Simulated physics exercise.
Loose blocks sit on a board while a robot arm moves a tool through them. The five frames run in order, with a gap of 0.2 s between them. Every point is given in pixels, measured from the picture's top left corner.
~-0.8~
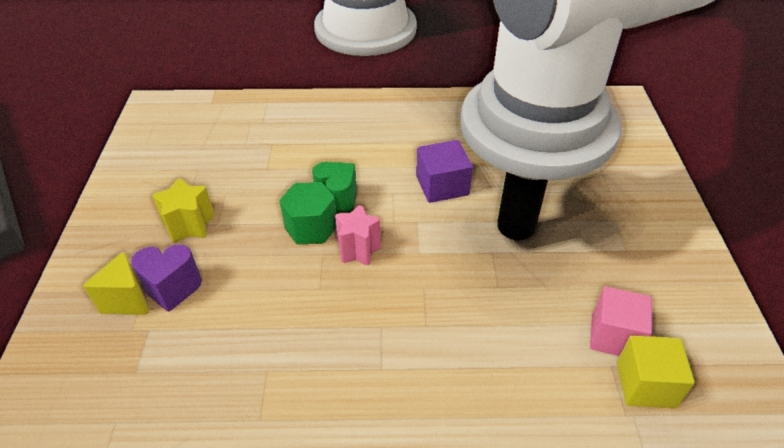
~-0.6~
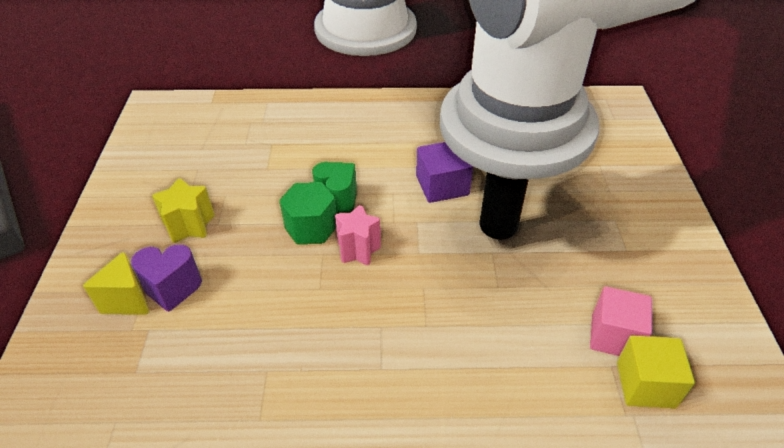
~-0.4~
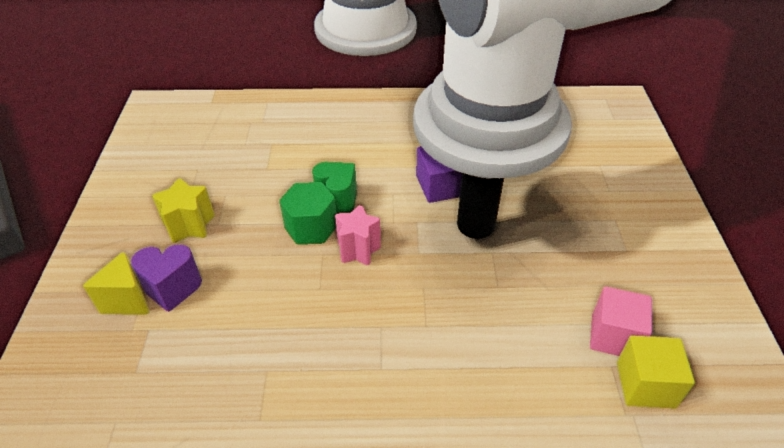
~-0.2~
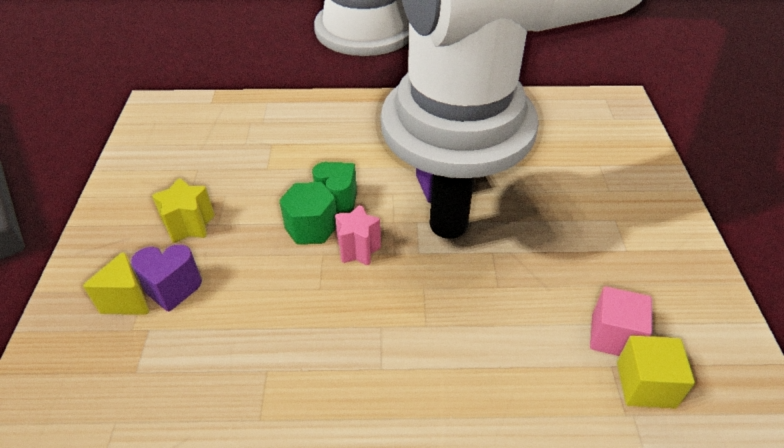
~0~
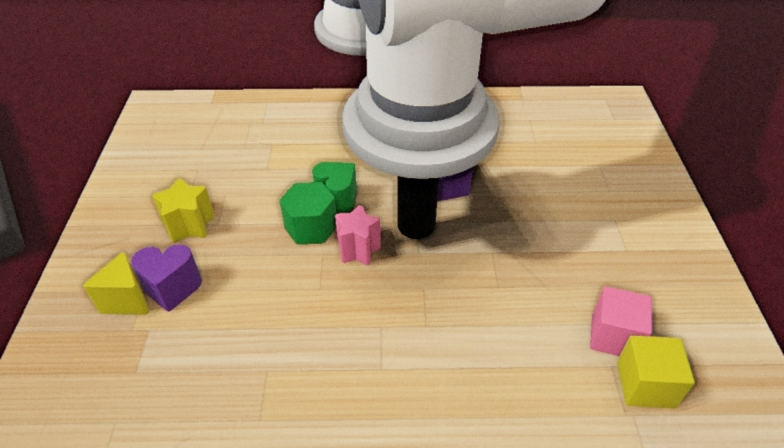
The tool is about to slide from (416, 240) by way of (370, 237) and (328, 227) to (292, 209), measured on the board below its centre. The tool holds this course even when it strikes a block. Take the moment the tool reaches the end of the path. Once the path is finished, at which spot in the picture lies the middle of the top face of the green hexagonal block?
My prediction: (244, 189).
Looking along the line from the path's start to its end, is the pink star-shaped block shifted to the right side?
It seems not.
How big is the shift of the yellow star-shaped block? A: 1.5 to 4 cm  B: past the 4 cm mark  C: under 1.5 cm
Letter C.
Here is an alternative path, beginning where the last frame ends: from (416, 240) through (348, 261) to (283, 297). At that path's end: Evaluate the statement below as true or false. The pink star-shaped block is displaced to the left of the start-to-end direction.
Verdict: False.
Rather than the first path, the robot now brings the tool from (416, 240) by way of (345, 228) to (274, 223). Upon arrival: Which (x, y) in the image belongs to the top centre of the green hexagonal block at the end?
Somewhere near (224, 203).
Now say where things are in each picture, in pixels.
In the first frame, tool's lower end at (516, 228); yellow star-shaped block at (179, 196); green hexagonal block at (307, 198); green heart-shaped block at (335, 173); pink star-shaped block at (357, 221); purple square piece at (445, 156).
In the second frame, tool at (498, 227); blocks still.
In the third frame, tool at (476, 227); blocks still.
In the fourth frame, tool at (448, 227); blocks still.
In the fifth frame, tool at (416, 227); yellow star-shaped block at (179, 196); green hexagonal block at (307, 198); green heart-shaped block at (335, 173); pink star-shaped block at (357, 221); purple square piece hidden.
What follows on the original path. One third of the way, tool at (367, 224); pink star-shaped block at (329, 225), turned 15° anticlockwise.
Two thirds of the way, tool at (326, 214); green hexagonal block at (281, 195), turned 15° anticlockwise; green heart-shaped block at (331, 168), turned 20° clockwise; pink star-shaped block at (321, 227), turned 30° anticlockwise.
At the end, tool at (290, 196); yellow star-shaped block still; green hexagonal block at (244, 189), turned 50° anticlockwise; green heart-shaped block at (328, 163), turned 45° clockwise; pink star-shaped block at (321, 227), turned 30° anticlockwise; purple square piece still.
